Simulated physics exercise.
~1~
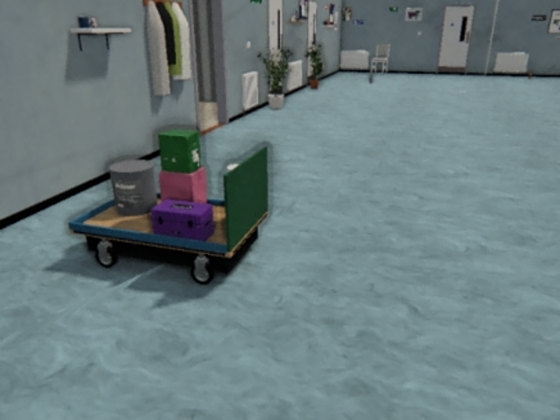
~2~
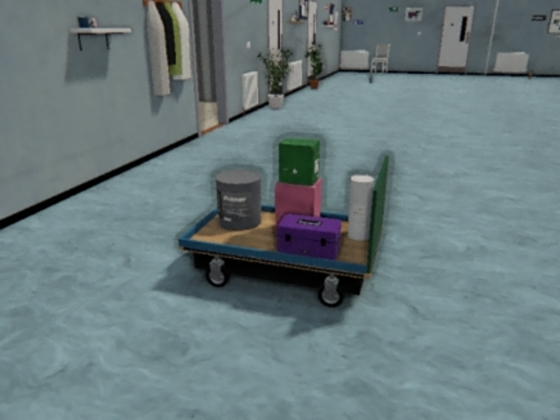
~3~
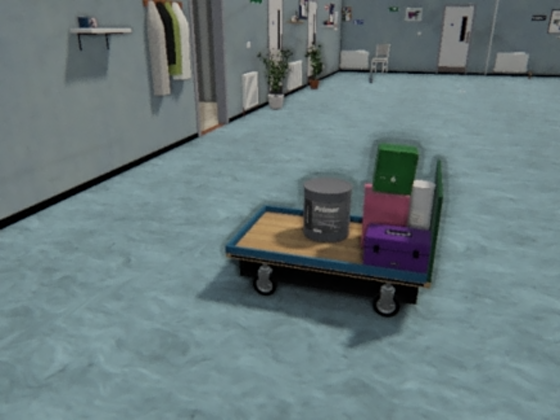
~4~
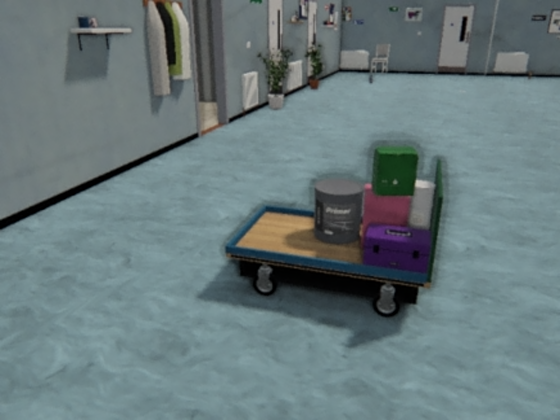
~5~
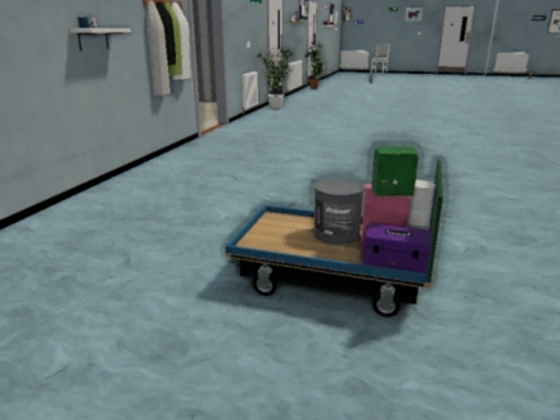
A flat cart carrying a grey pail, a purple toolbox, a white canister and a green box stacked on a pink one rolled right across the floor and stopped, its load shifting toward the tall board, with everything still upright.
